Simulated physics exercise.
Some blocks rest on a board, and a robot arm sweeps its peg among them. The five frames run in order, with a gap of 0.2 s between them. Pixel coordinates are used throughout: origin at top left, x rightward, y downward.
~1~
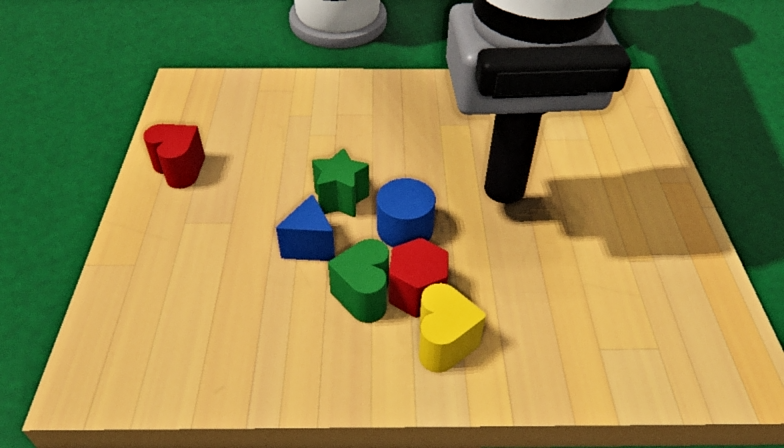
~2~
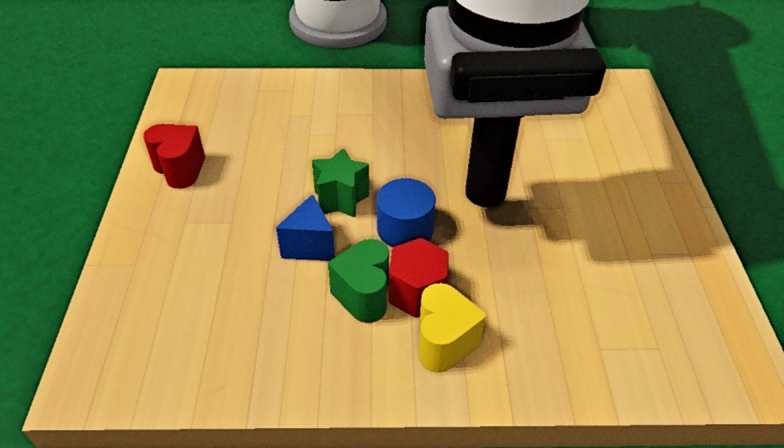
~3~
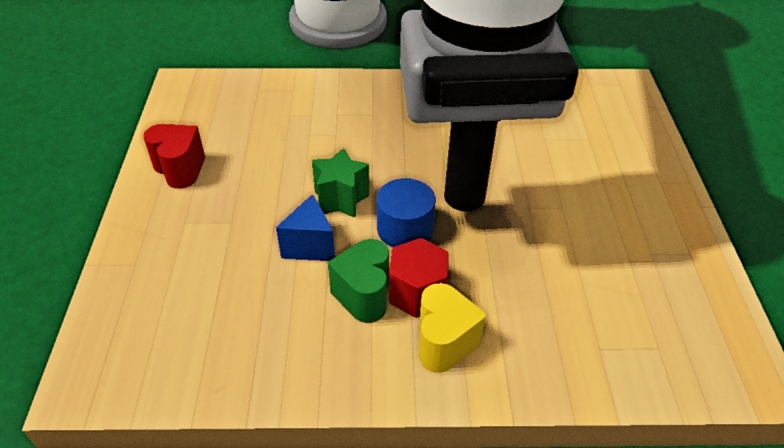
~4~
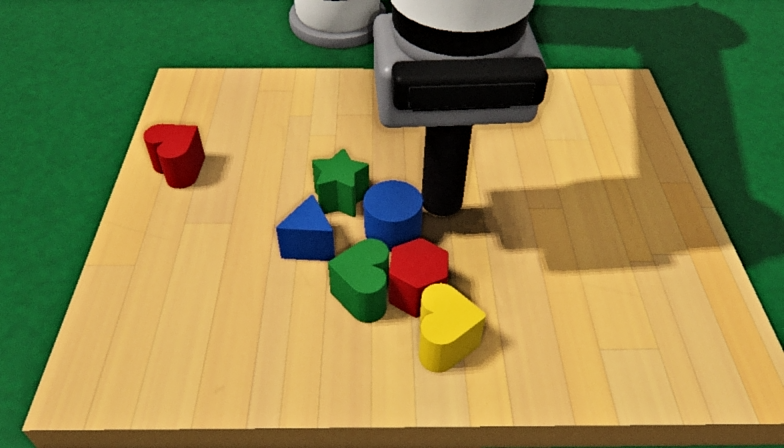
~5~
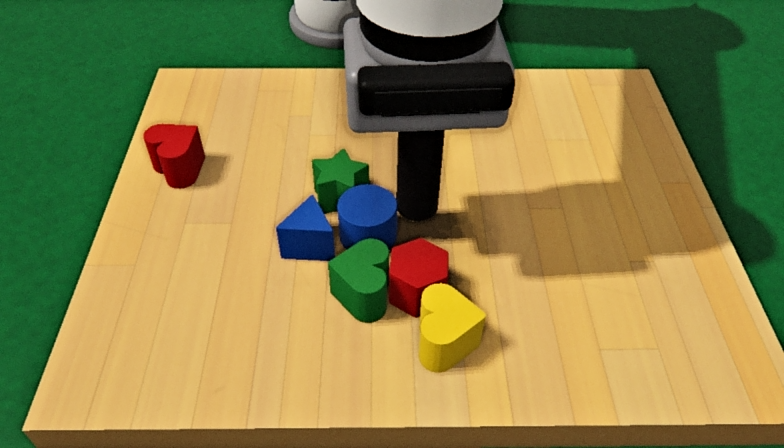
We see a robot arm over a wooden board of coloured blocks, its black peg moving left until it meets the blue disc and pushes it left, close to the blue triangular piece, while the other blocks stay still.
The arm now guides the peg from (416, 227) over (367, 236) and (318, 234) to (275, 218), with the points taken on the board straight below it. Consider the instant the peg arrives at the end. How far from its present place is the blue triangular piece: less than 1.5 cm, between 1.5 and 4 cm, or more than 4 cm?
Over 4 cm.
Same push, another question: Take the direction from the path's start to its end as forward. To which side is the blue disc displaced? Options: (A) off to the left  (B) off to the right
That would be A.
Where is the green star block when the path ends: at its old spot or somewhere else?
Same place.
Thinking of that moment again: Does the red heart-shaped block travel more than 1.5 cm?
Final answer: No.
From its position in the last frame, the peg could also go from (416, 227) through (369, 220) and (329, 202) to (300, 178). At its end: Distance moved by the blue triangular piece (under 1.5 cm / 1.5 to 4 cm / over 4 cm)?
It moves between 1.5 and 4 cm.
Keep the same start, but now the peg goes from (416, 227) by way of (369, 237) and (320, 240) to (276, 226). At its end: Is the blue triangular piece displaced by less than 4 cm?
Final answer: No.
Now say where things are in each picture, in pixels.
Peg tip at (505, 190); block tops, red heart-shaped block at (171, 138); blue triangular piece at (307, 217); green star block at (339, 168); blue disc at (406, 197), in the first picture.
Peg at (485, 194); blocks unchanged, in the second picture.
Peg at (465, 198); blocks unchanged, in the third picture.
Peg at (442, 202); blue disc at (394, 200), in the fourth picture.
Peg at (417, 207); red heart-shaped block at (171, 138); blue triangular piece at (307, 217); green star block at (339, 168); blue disc at (368, 204), in the fifth picture.
On the path given first. One third of the way, peg at (366, 215); blue triangular piece at (267, 224), turned 10° clockwise; blue disc at (315, 215).
Two thirds of the way, peg at (313, 213); blue triangular piece at (216, 238); blue disc at (263, 220).
At the end, peg at (272, 197); red heart-shaped block in place; blue triangular piece at (197, 246), turned 15° anticlockwise; green star block in place; blue disc at (235, 217).
